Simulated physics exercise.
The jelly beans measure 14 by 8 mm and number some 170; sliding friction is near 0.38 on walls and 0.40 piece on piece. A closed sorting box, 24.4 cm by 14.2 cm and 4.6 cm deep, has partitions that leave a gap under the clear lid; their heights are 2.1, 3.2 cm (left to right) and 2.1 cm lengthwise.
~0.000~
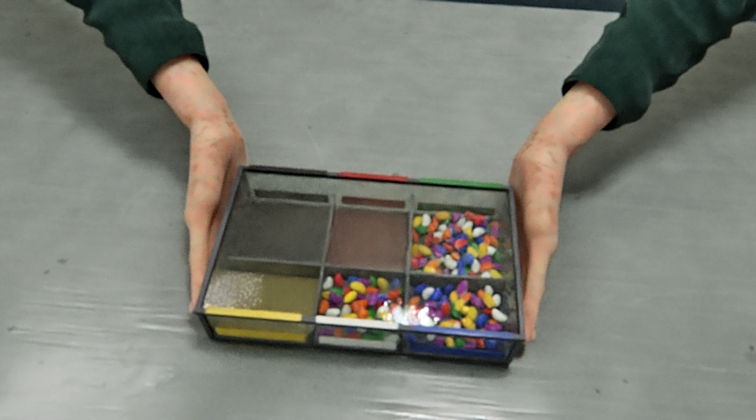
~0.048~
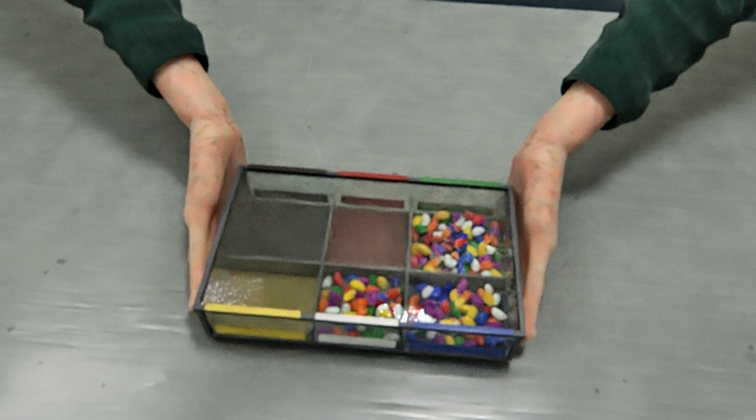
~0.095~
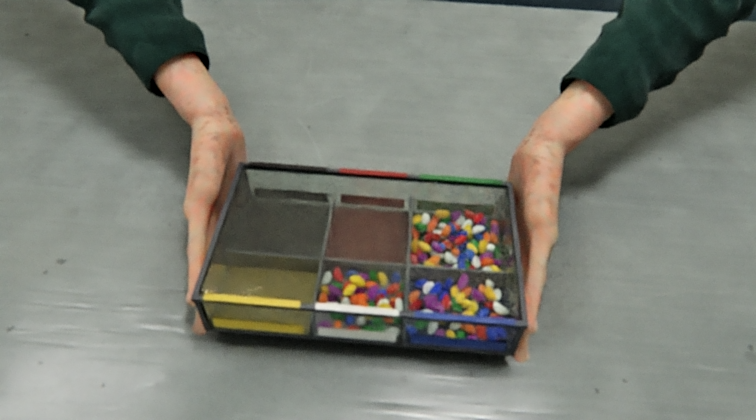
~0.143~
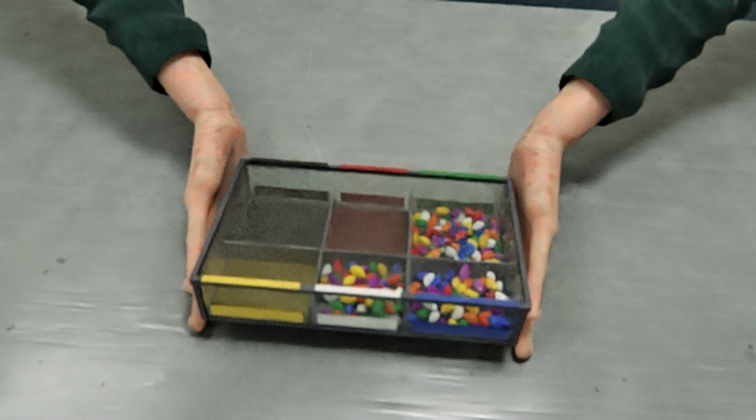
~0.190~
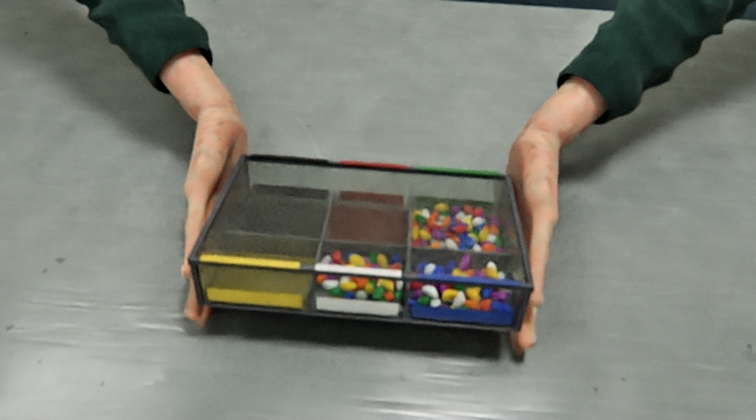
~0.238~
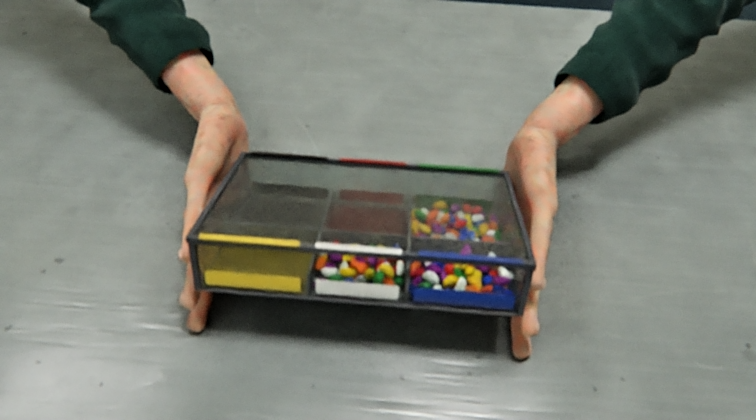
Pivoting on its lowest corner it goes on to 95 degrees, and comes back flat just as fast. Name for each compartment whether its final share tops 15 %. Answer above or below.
Red: Above, blue: Below, green: Above, yellow: Below, white: Below, black: Below.
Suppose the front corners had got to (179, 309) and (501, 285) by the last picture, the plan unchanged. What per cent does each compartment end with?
Red 5; blue 20; green 20; yellow 35; white 10; black 10.
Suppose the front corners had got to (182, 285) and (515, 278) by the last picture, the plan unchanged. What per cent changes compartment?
In that case some 55 per cent.
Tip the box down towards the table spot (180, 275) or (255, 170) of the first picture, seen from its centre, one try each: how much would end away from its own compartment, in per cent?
Some 45 and 60 per cent.
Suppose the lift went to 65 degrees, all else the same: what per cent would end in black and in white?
In that case black 0; white 25.
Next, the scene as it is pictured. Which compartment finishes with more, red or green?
The green one has more.
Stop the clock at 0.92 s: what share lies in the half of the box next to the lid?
Some 50 per cent.
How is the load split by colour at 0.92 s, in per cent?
Red 20; blue 15; green 55; yellow 0; white 10; black 0.
After 0.92 s, tilt 94 degrees; red 20 %, blue 15 %, green 55 %, white 10 %.
After 1.37 s, tilt 40 degrees; red 20 %, blue 5 %, green 65 %, white 10 %.
After 1.90 s, tilt 0 degrees; red 20 %, blue 5 %, green 65 %, white 10 %.
At rest (2.6 s), red 20 %, blue 5 %, green 65 %, yellow 0 %, white 10 %, black 0 %.
